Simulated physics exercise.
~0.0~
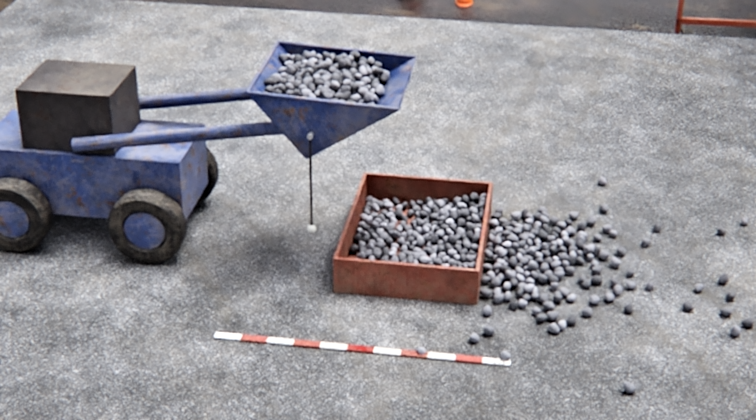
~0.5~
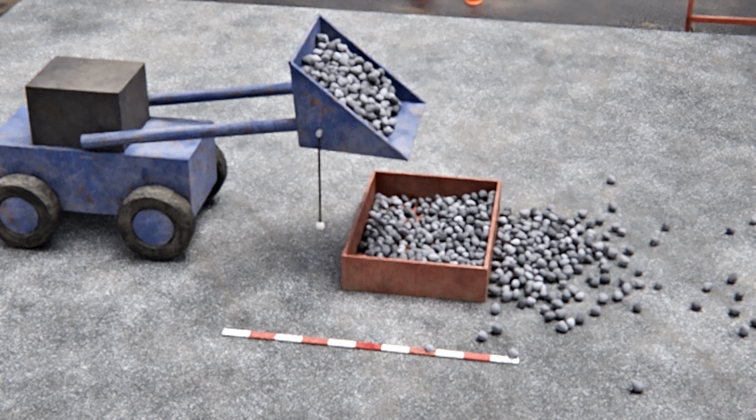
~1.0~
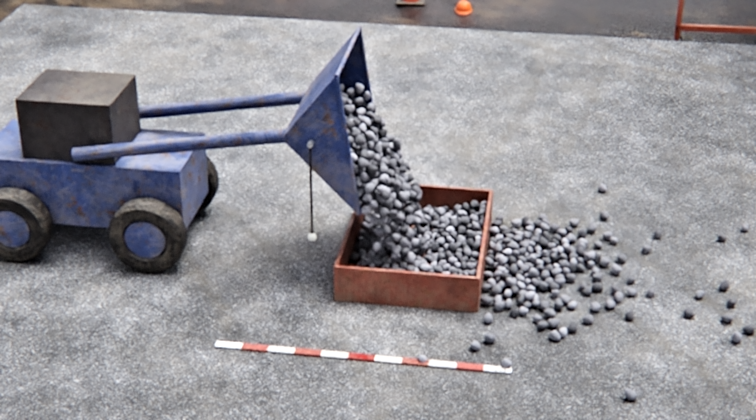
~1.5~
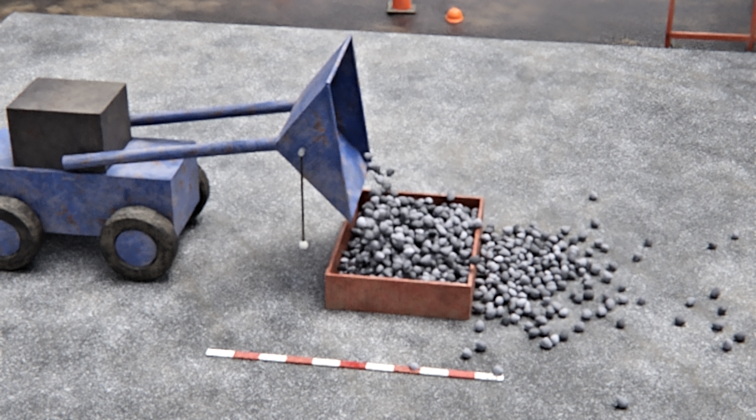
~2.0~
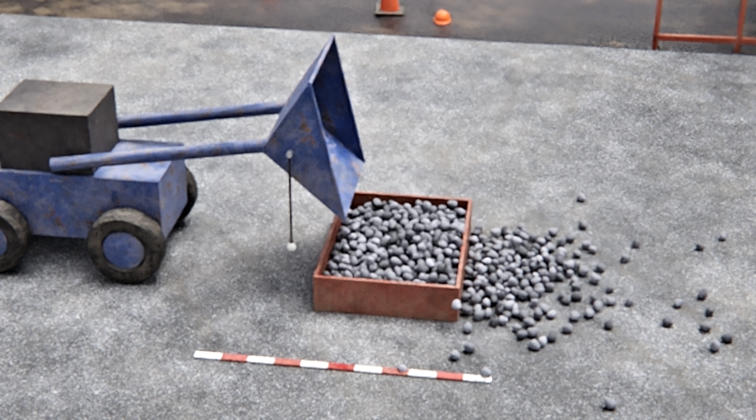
A blue loader's raised bucket, heaped with grey stones, tipped forward and poured them into a rusty-red open bin already holding some, beside a loose scatter on the ground. It ended up empty and still tilted down over the well-filled bin.
